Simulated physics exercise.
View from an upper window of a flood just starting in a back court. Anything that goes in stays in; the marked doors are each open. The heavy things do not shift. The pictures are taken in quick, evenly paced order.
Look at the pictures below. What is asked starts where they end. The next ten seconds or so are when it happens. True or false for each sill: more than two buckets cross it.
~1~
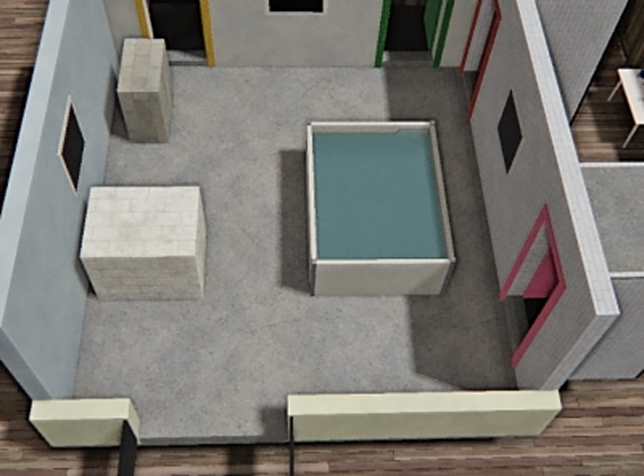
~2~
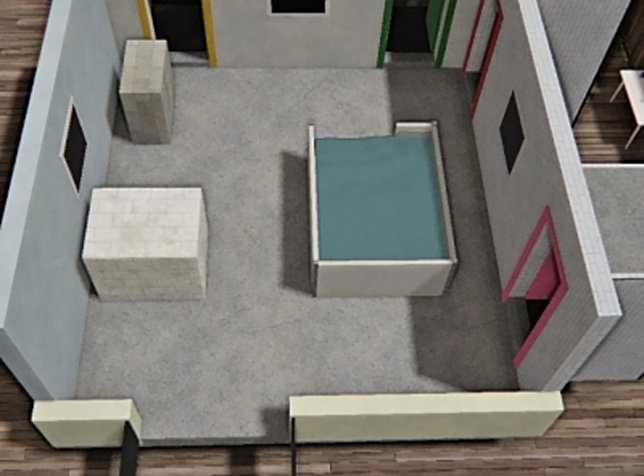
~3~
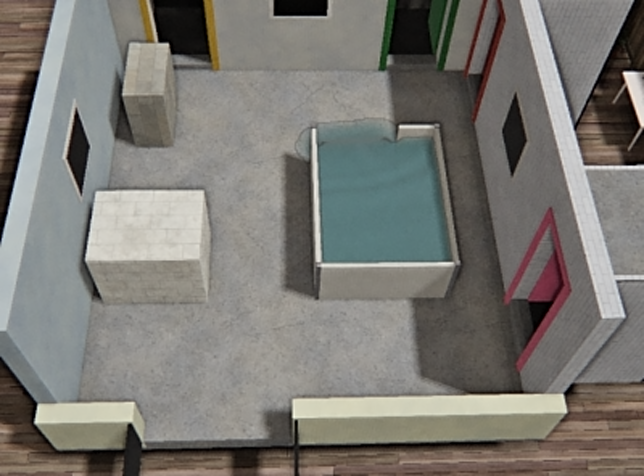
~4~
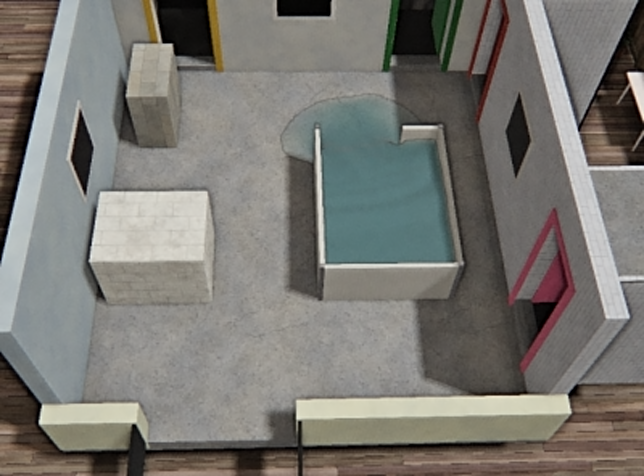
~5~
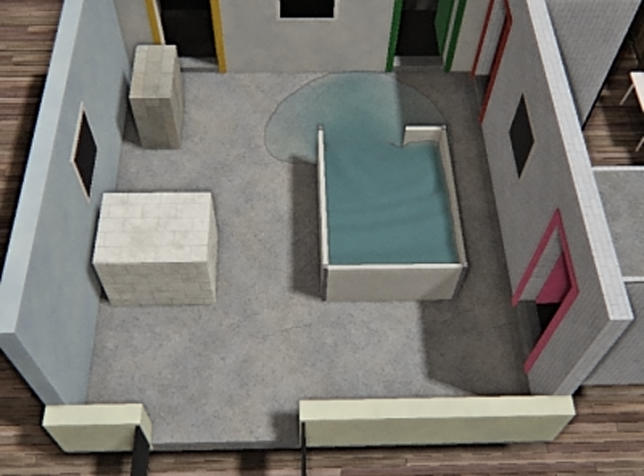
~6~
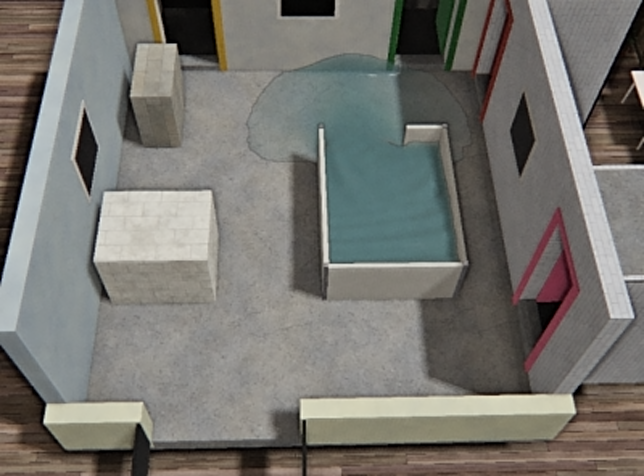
Yellow door - true; green door - true; pink door - false; red door - true.
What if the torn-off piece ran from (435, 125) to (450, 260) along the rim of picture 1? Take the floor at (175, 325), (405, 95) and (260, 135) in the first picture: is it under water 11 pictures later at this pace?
Log: Point 1 unreached; point 2 inundated; point 3 unreached.
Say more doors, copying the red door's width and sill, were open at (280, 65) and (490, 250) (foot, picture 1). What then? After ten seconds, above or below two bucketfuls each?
Goes past it, then falls short.
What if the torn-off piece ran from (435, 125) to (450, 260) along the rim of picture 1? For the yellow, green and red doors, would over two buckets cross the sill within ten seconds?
Yellow: Falls short; green: Crosses the line; red: Crosses the line.
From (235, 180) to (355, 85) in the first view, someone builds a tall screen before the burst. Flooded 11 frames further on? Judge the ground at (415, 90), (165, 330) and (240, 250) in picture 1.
Results in order: Swamped / bone-dry / swamped.
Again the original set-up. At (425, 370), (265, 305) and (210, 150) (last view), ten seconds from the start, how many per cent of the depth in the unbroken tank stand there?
About 6 per cent, then 6 per cent, then 12 per cent.
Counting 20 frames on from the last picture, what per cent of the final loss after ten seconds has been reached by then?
Something close to 40 percent by that point.
A moment on, water covers 25 % of the floor; the yellow door wet at the sill, nothing in, the green door over two buckets in, the pink door not reached, the red door wet at the sill, nothing in.
Next, water covers 30 % of the floor; the yellow door wet at the sill, nothing in, the green door far over two buckets in, the pink door not reached, the red door over two buckets in.
Then, water covers 55 % of the floor; the yellow door under two buckets in, the green door far over two buckets in, the pink door not reached, the red door far over two buckets in.
Later, water covers 85 % of the floor; the yellow door far over two buckets in, the green door far over two buckets in, the pink door wet at the sill, nothing in, the red door far over two buckets in.
In the end, water covers 95 % of the floor; the yellow door far over two buckets in, the green door far over two buckets in, the pink door wet at the sill, nothing in, the red door far over two buckets in.
